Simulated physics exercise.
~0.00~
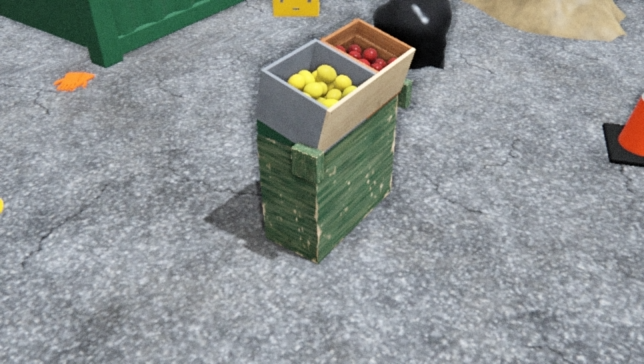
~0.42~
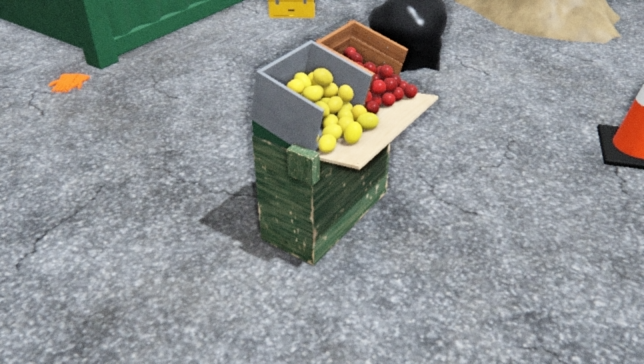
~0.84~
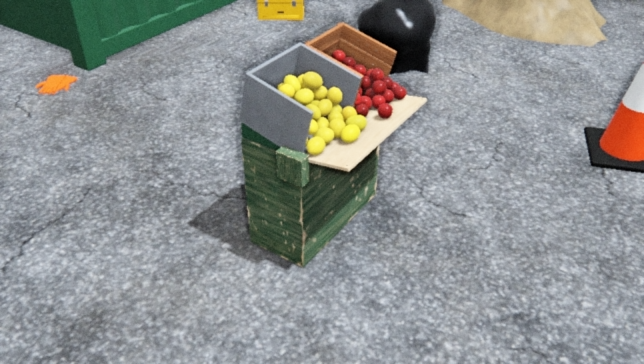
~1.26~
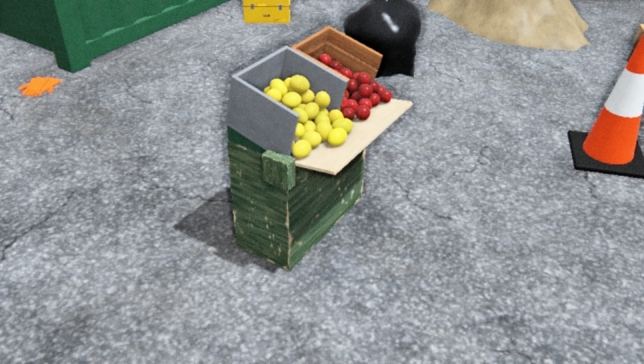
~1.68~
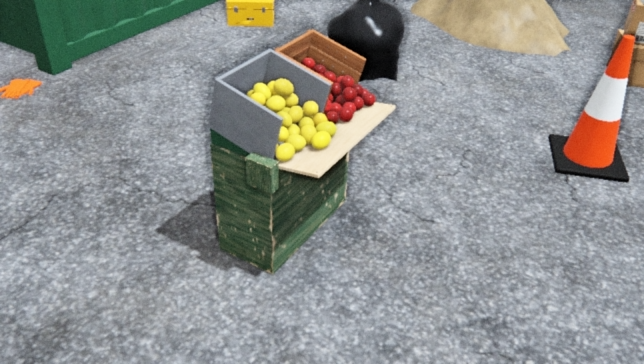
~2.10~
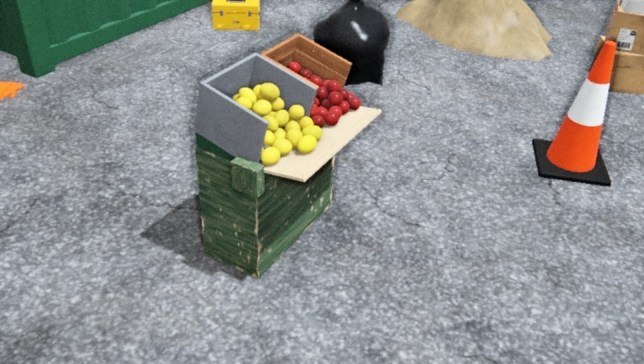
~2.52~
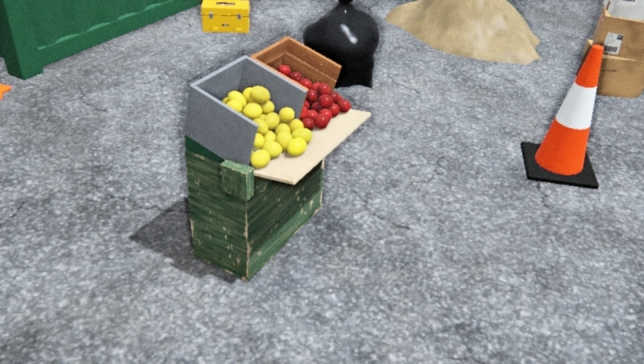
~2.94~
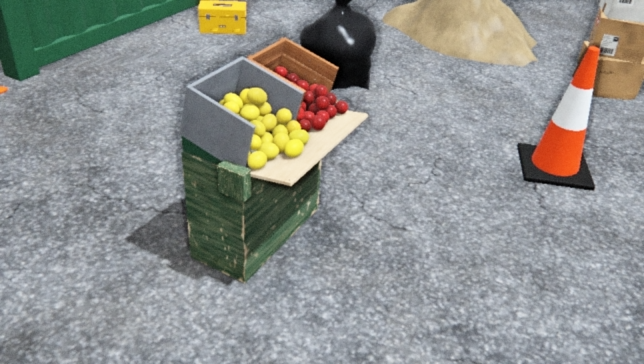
On a rough grey paved yard, seen from above at an angle, a weathered green wooden stand holds two open boxes side by side, a grey one with yellow fruit and a brown wooden one with red apples. A green container, a yellow case, a black bag and a sand heap lie behind, with an orange and white cone to the right. The pale front panel drops outward, and fruit from both boxes rolls forward onto it. The fruit settles in two heaps as the view pans slightly right, revealing cardboard boxes. At the end the heaps rest on the lowered panel, with no fruit visible on the ground.
